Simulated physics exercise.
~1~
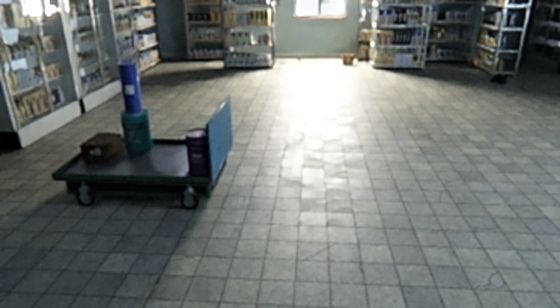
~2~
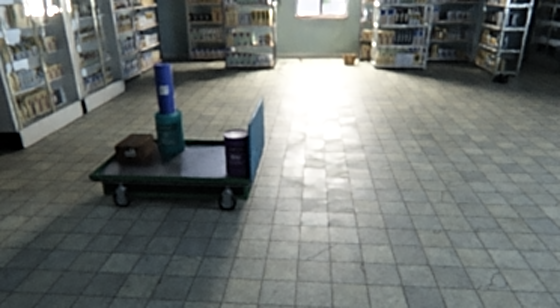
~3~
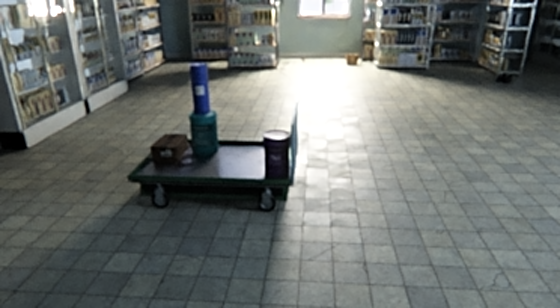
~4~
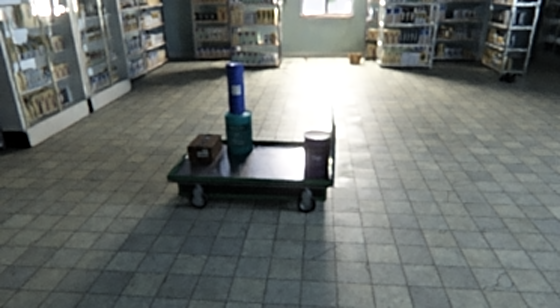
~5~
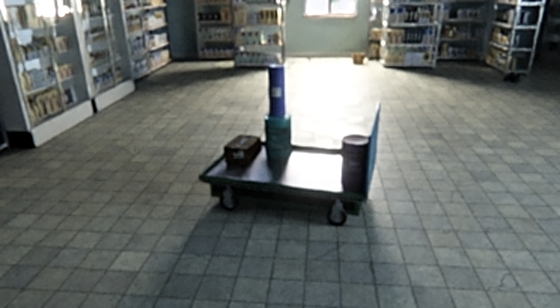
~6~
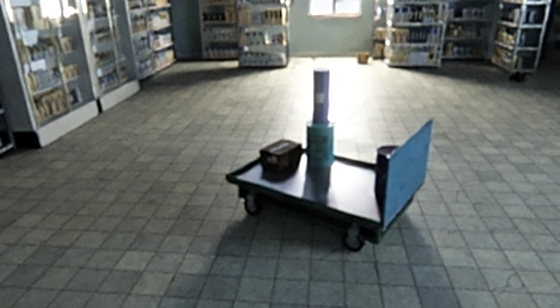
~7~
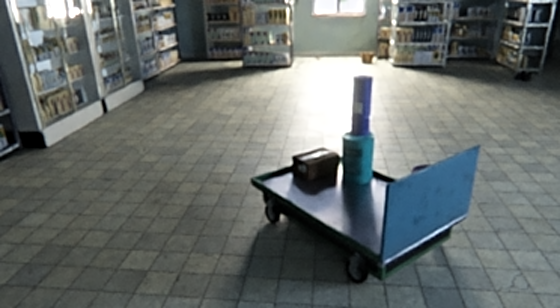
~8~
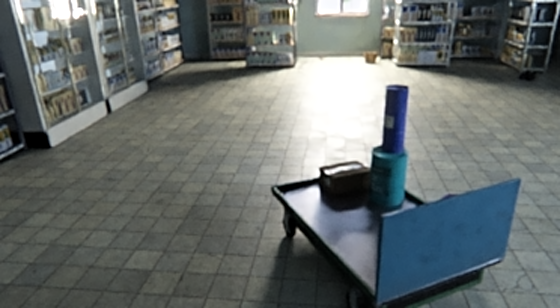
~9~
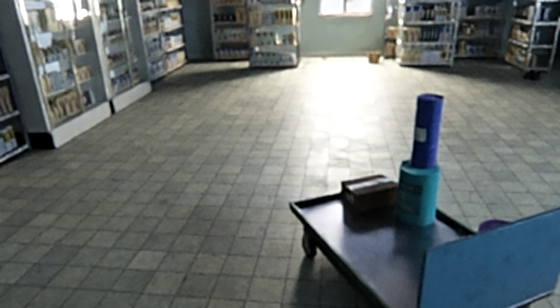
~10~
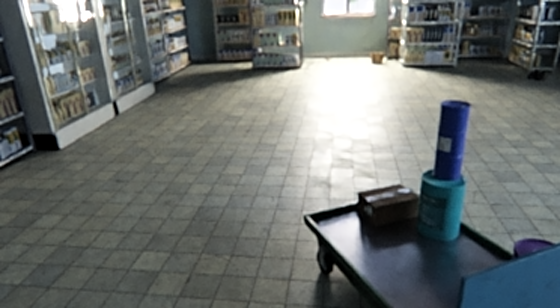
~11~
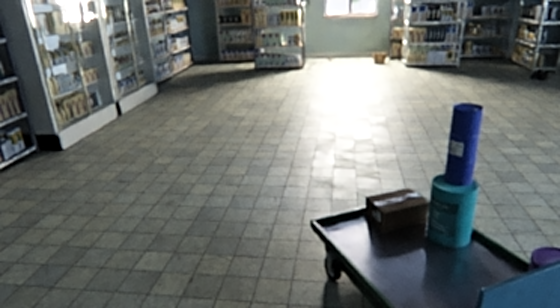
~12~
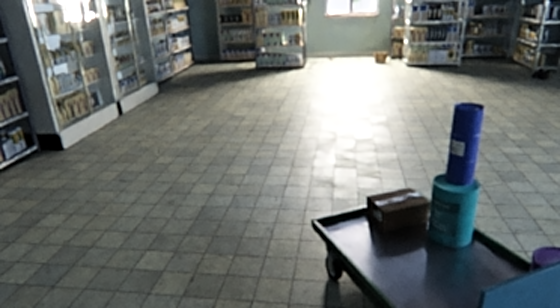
In a tiled storeroom, a loaded cart rolls right, curves toward the viewer, and stops.
